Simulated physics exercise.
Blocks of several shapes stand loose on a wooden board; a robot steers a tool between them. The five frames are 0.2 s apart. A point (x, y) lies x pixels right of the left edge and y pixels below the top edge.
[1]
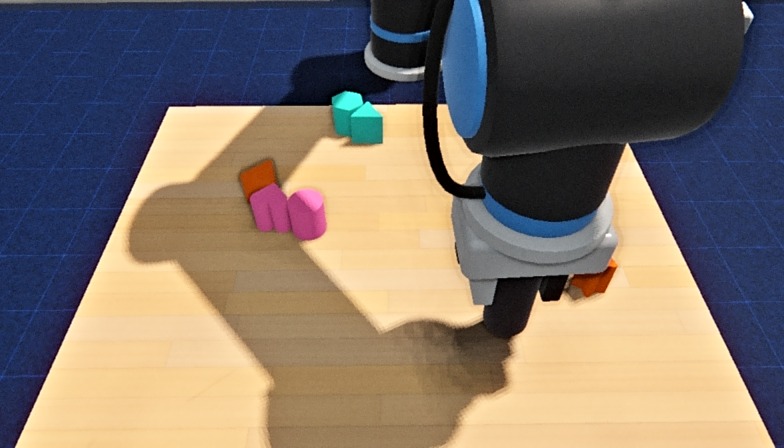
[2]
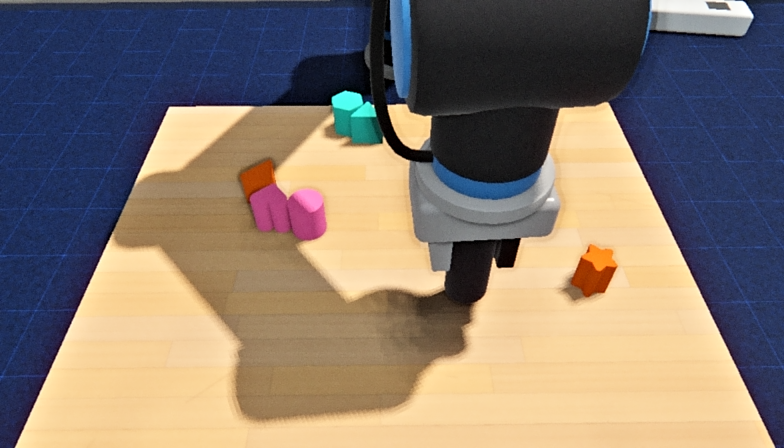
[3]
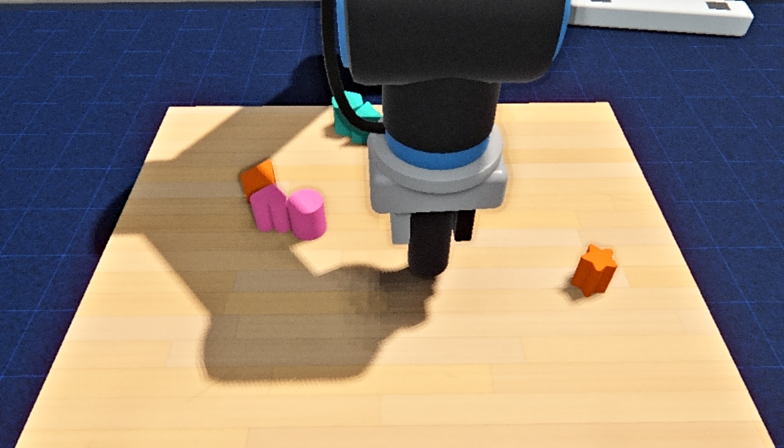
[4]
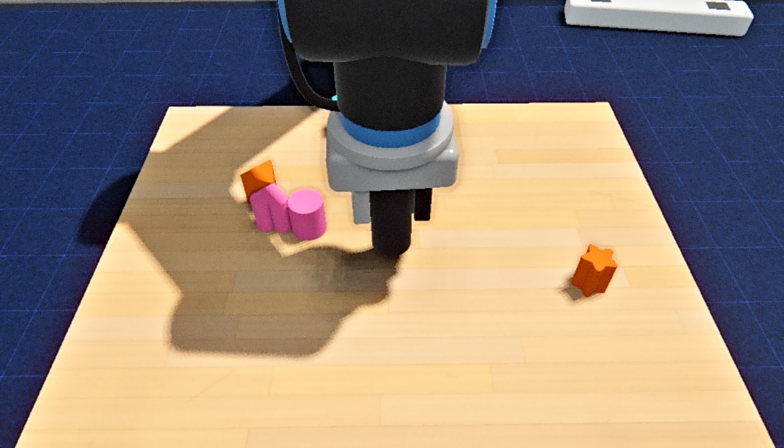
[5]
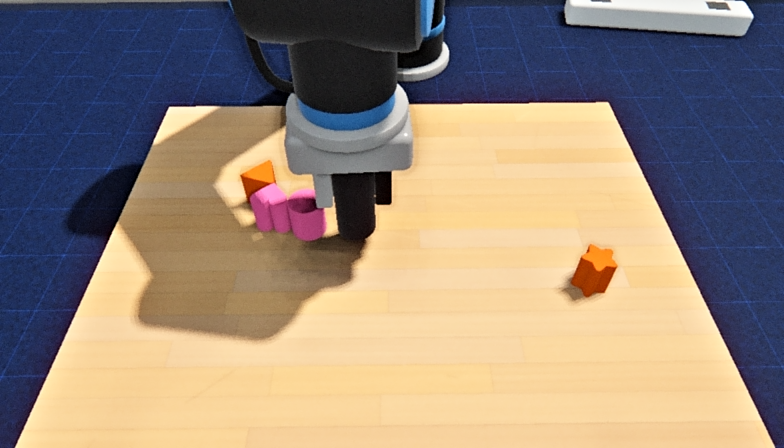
A black robot arm with blue bands starts over the right side of a wooden board, its tool beside an orange star-shaped block. It glides steadily left and slightly away, uncovering that block and passing in front of the teal ones, until the tool is beside the pink cylinder, every block staying still.
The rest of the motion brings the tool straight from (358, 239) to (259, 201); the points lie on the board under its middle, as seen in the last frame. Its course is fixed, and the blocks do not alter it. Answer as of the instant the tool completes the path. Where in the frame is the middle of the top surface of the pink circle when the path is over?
It will likely be found at (221, 191).
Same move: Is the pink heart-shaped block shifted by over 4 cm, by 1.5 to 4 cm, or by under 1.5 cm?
Overall it shifts more than 4 cm.
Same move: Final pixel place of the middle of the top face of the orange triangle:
The middle of its upper face should be somewhere near (238, 158).
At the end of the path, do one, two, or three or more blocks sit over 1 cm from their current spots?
There will be three or more blocks displaced.
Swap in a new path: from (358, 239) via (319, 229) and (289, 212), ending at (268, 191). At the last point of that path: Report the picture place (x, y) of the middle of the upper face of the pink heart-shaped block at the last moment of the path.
Around (204, 199).
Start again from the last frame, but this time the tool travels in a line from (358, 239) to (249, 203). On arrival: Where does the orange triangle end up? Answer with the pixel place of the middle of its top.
In the picture, that point is around (241, 155).
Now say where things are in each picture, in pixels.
Tip of the tool (505, 318), middles of tops, orange triangle (261, 172), pink heart-shaped block (269, 195), pink circle (305, 200), in the first frame.
Tool (465, 287), nothing pushed, in the second frame.
Tool (428, 261), nothing pushed, in the third frame.
Tool (391, 242), nothing pushed, in the fourth frame.
Tool (357, 227), orange triangle (261, 172), pink heart-shaped block (269, 195), pink circle (305, 200), in the fifth frame.
The first path, step by step. One third of the way, tool (321, 213); pink heart-shaped block (250, 196), turned 45° clockwise; pink circle (281, 198).
Two thirds of the way, tool (286, 200); orange triangle (256, 169); pink heart-shaped block (214, 198), turned 35° clockwise; pink circle (246, 194).
At the end, tool (255, 188); orange triangle (238, 158), turned 70° clockwise; pink heart-shaped block (190, 204), turned 15° clockwise; pink circle (221, 191).
